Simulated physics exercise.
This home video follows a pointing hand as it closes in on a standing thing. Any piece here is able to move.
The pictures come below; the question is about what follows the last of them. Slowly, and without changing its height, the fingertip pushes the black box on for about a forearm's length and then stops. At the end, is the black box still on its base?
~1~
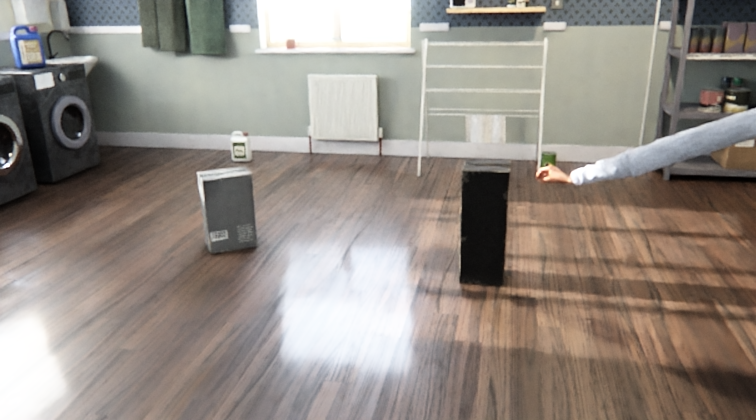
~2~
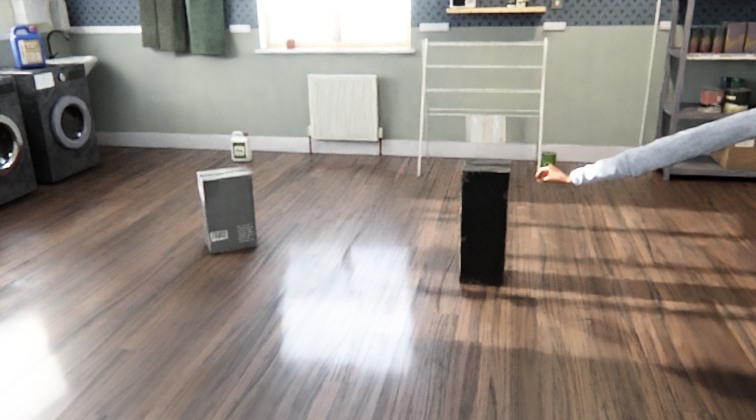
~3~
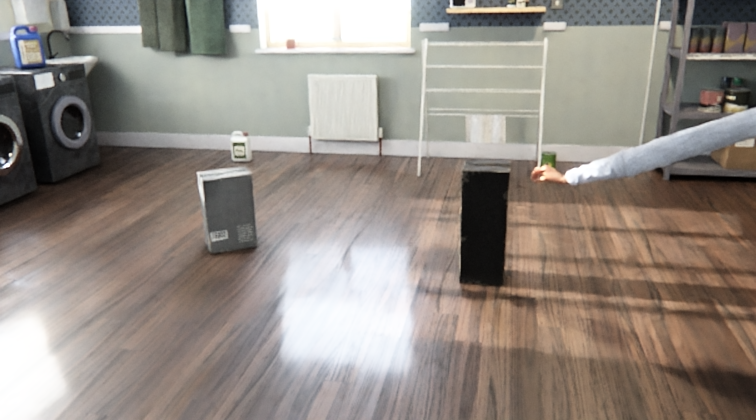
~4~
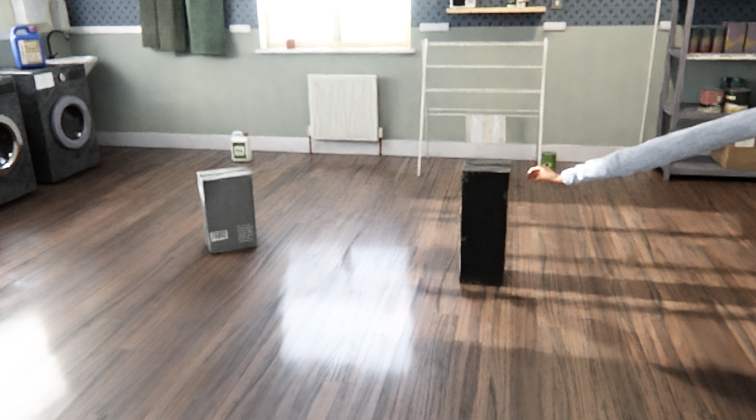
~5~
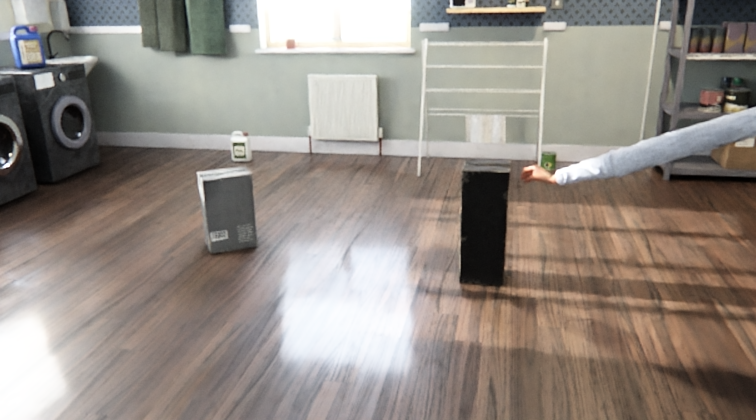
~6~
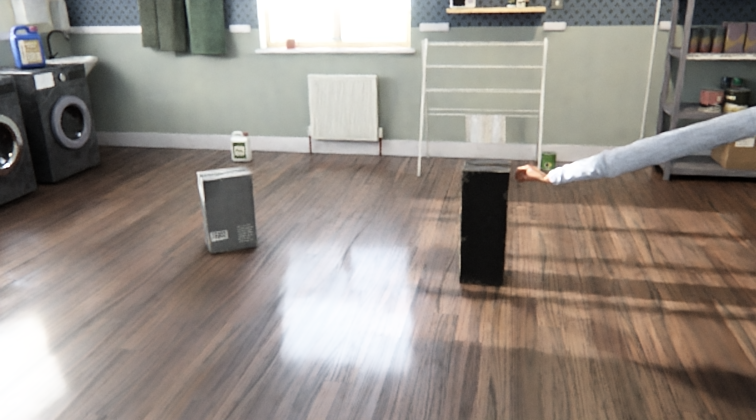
Goes over.
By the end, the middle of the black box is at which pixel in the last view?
The object ends up somewhere near (394, 251).
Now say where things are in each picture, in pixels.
Black box (484, 223), in the first picture.
Black box (484, 223), in the second picture.
Black box (484, 223), in the third picture.
Black box (484, 223), in the fourth picture.
Black box (484, 223), in the fifth picture.
Black box (484, 223), in the sixth picture.
Then, 0.50 s after the last picture, black box tipped 17° from how it was near (466, 218).
Then, 1.00 s after the last picture, black box tipped 51° from how it was near (430, 224).
Then, 1.20 s after the last picture, black box on its side near (401, 251).
At rest, tipped over on the floor, black box. Seen from the same camera at the end, black box near (394, 251).
